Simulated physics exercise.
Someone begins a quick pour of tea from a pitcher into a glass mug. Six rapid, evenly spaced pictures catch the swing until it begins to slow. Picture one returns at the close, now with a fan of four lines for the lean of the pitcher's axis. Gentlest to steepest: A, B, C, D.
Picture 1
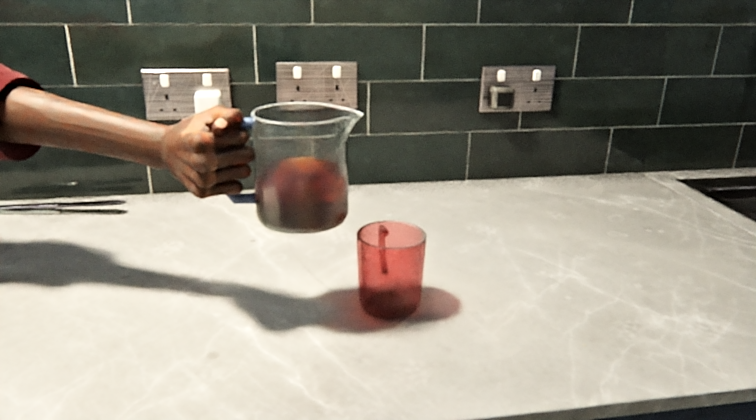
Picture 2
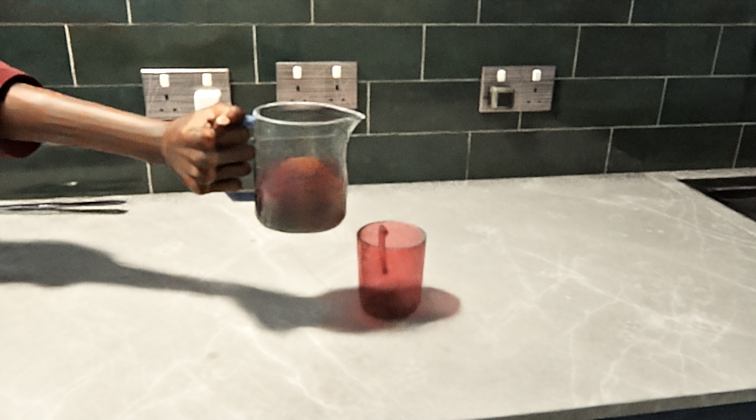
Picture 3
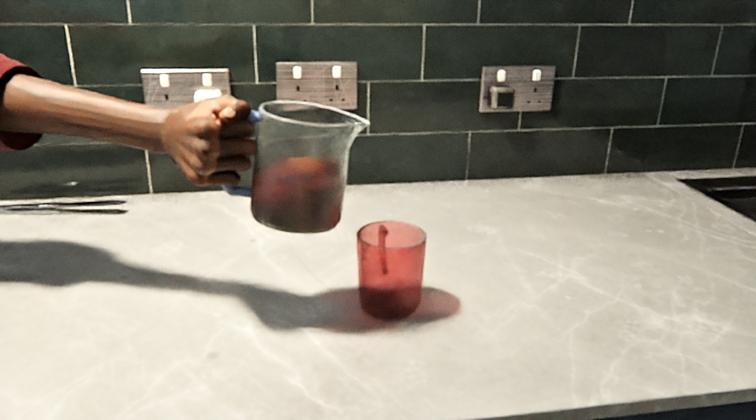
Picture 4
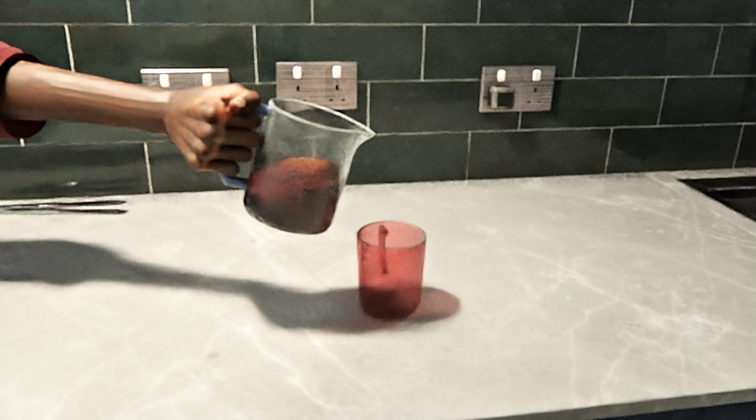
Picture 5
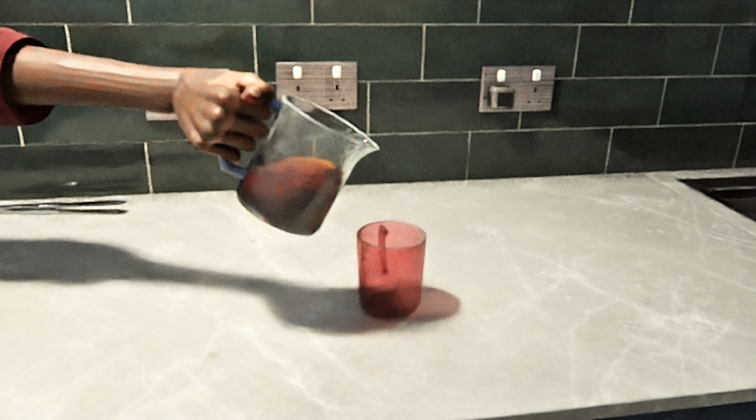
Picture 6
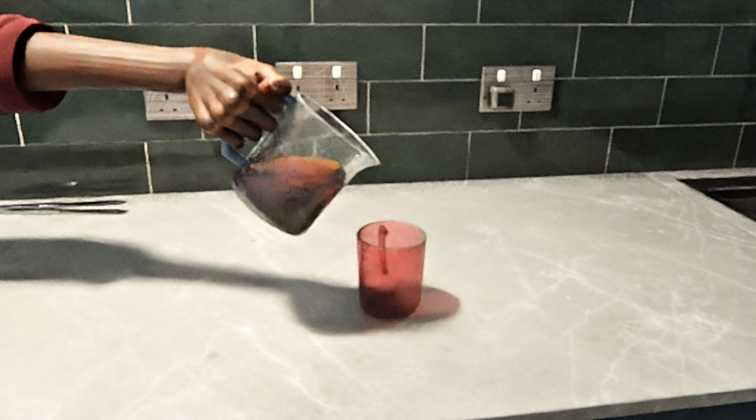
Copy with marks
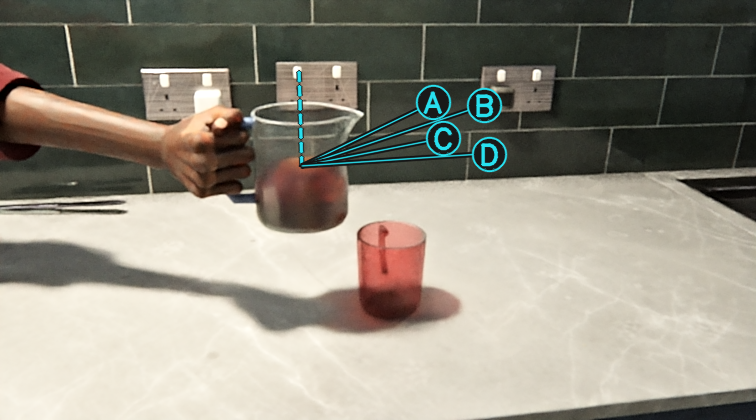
A hand reaching in from the left, with a dark red sleeve at the edge, holds a clear pitcher of reddish-brown liquid by its handle above a pale, veined counter, seen from the front and slightly above. Behind are dark green tiles with wall sockets, and a translucent red cup stands near the centre. The pitcher tilts steadily rightward as the hand rises slightly, while the camera stays still.
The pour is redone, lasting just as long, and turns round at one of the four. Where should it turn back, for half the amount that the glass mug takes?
Use line B.
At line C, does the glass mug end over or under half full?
Over half.
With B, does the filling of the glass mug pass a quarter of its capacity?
Yes.
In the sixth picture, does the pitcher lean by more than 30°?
Yes, it does.
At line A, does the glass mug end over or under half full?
Under.
On the marked copy, A at (418, 109); B at (468, 110); C at (426, 141); D at (472, 154).
Choosing A, the glass mug ends with about 28 % of what it can hold.
Choosing B, the glass mug ends with about 48 % of what it can hold.
Choosing C, the glass mug ends with about 67 % of what it can hold.
Choosing D, the glass mug ends with about 82 % of what it can hold; 3 % of the tea is spilt.
